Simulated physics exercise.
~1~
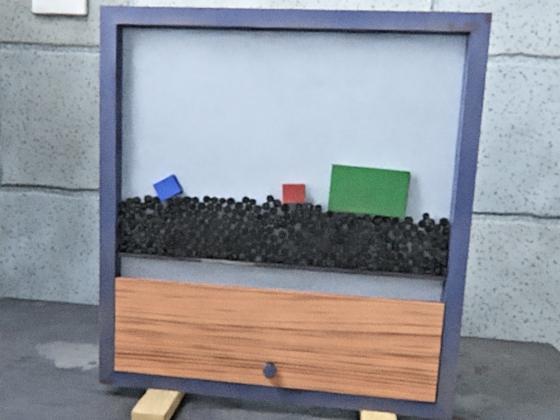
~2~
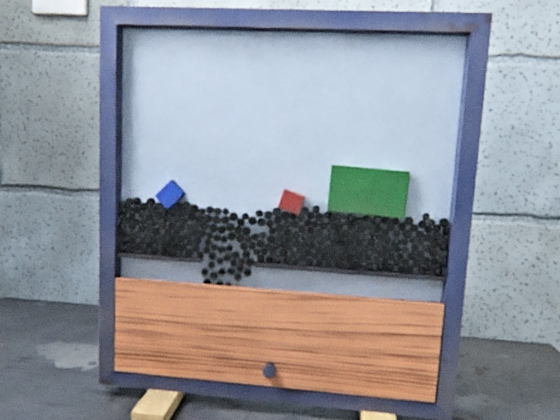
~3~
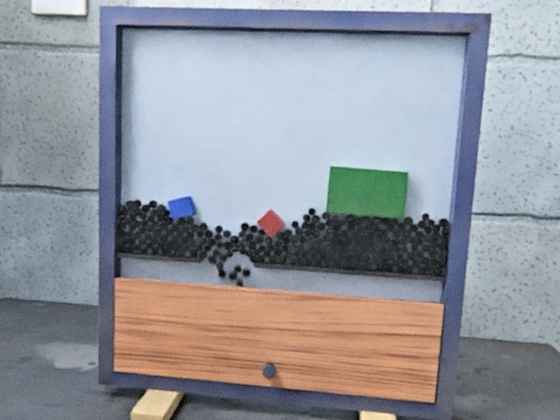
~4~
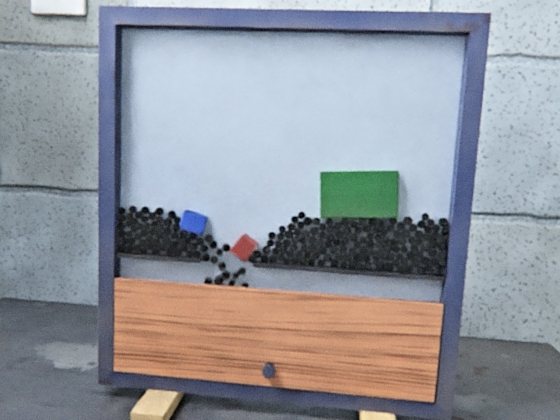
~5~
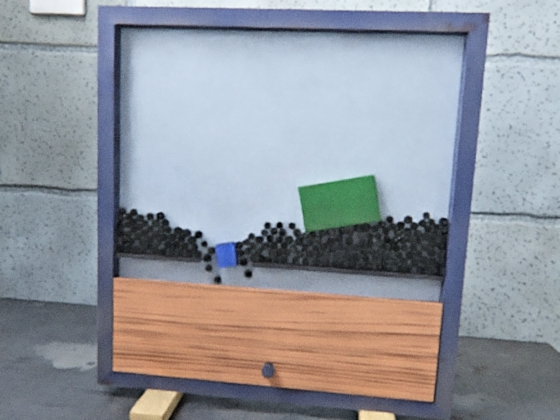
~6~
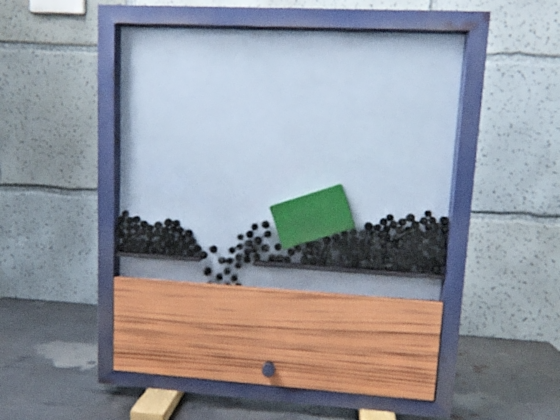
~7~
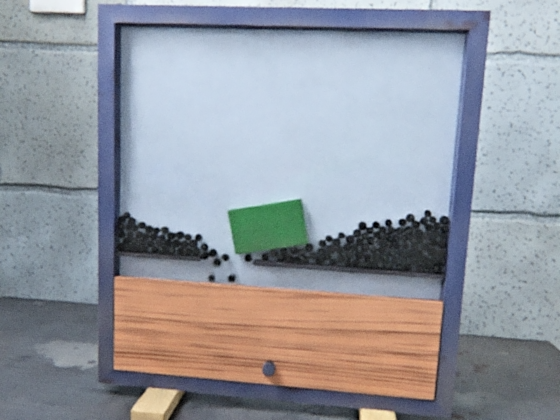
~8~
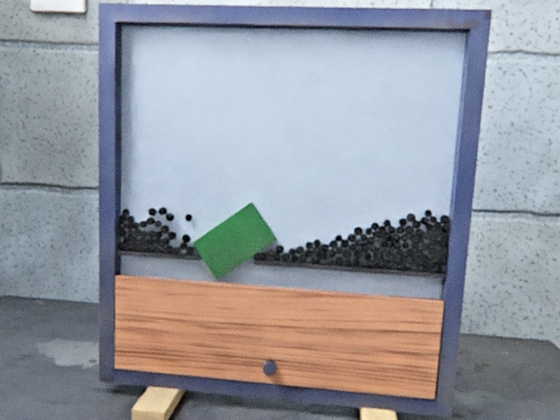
We see black beads drain through a gap in the floor of a clear-fronted case, carrying down the red block, then the blue one, while the green block slides left and ends tilted in the opening between the remaining beads.
